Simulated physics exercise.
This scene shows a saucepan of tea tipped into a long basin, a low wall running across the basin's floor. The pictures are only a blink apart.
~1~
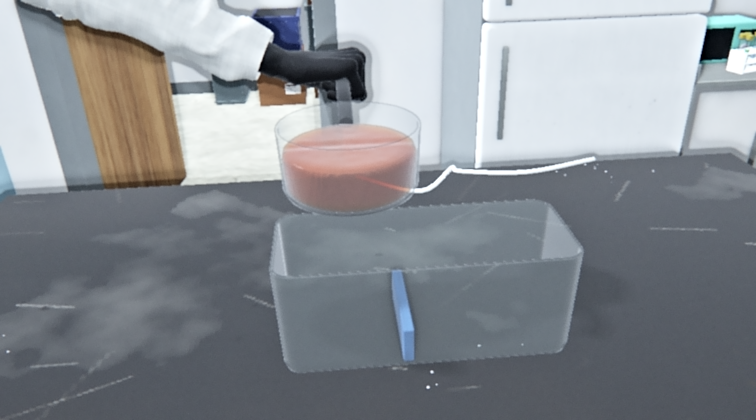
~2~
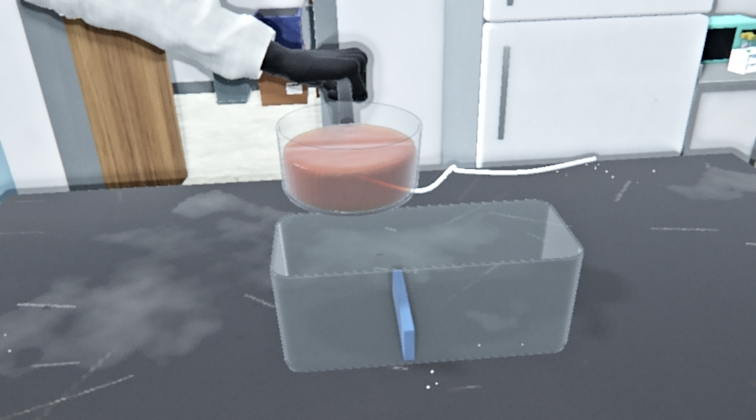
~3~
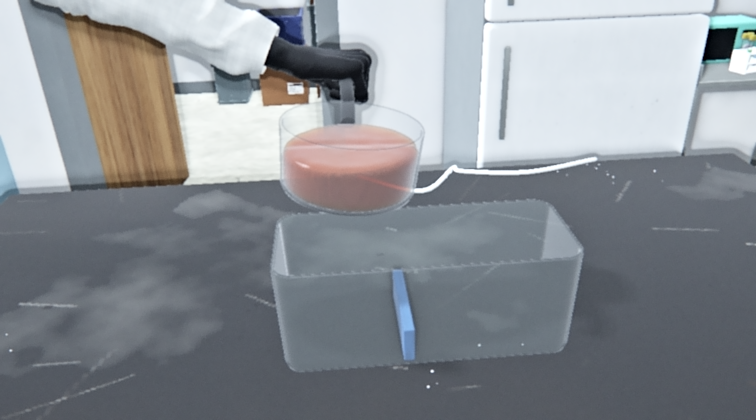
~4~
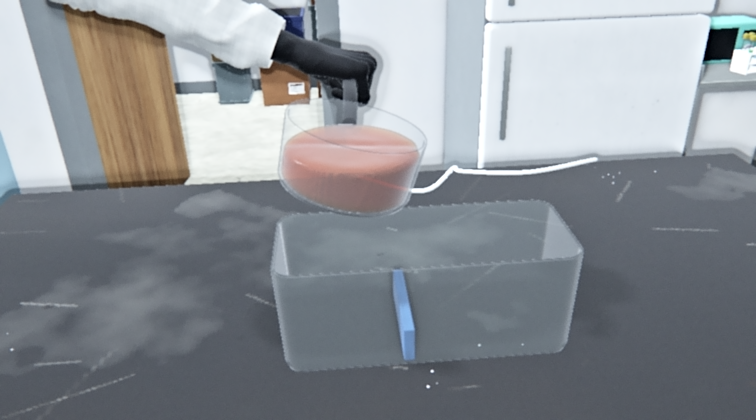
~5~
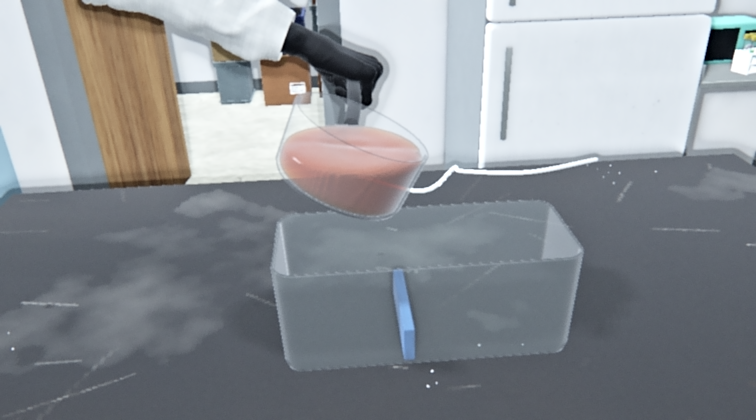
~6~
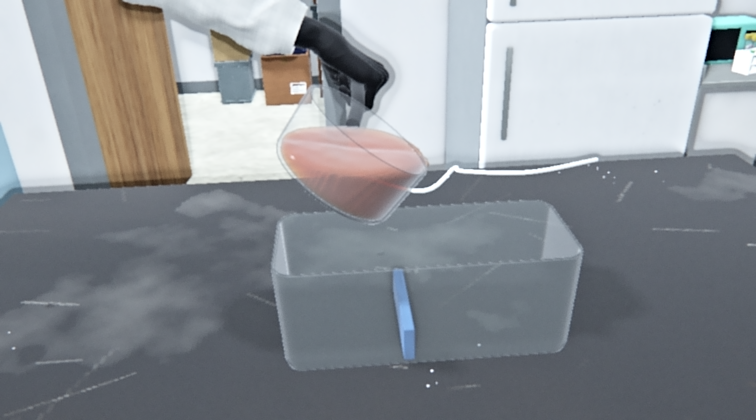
A clear round pan of reddish liquid, held by a black-gloved hand above a long transparent basin with a blue piece at its front, starts out level. The hand turns and lowers slightly as the pan tilts gradually, then more steeply, down to the right, the liquid shifting inside.
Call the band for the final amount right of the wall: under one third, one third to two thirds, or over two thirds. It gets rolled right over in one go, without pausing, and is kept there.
Band: Over two thirds.
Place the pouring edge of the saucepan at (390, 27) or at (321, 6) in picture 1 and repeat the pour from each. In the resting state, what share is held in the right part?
About 85 per cent, then about 35 per cent.
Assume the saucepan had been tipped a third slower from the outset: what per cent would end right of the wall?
Roughly 90 %.
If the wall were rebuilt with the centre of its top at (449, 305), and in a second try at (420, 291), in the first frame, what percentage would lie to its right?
The first placement gives around 35 percent, the second 70 percent.
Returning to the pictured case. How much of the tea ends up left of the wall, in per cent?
About 15 per cent.
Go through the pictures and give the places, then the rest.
The first picture shows tilt 0°; pouring edge (419, 122); surface from (281, 148) to (415, 140); the long basin's rim runs from (274, 246) to (565, 227); the wall's top is at (402, 299).
The second picture shows tilt 2°; pouring edge (420, 124); surface from (282, 147) to (416, 141).
The third picture shows tilt 7°; pouring edge (422, 130); surface from (283, 146) to (416, 143).
The fourth picture shows tilt 15°; pouring edge (425, 139); surface from (283, 145) to (419, 145).
The fifth picture shows tilt 25°; pouring edge (426, 152); surface from (280, 144) to (422, 148).
The sixth picture shows tilt 37°; pouring edge (424, 167); surface from (280, 139) to (424, 155); 2 per cent is over the edge.
A moment on, the tilt is 104° and 20 per cent is still to pour, 0 is left of the wall and 52 right of it.
Next, the tilt is 107° and 4 per cent is still to pour, 10 is left of the wall and 83 right of it.
Then the tilt is 107° and 0 per cent is still to pour, 13 is left of the wall and 85 right of it.
Later the tilt is 107° and 0 per cent is still to pour, 13 is left of the wall and 86 right of it.
At rest 13 per cent lies left of the wall, 86 right of it and 1 outside.
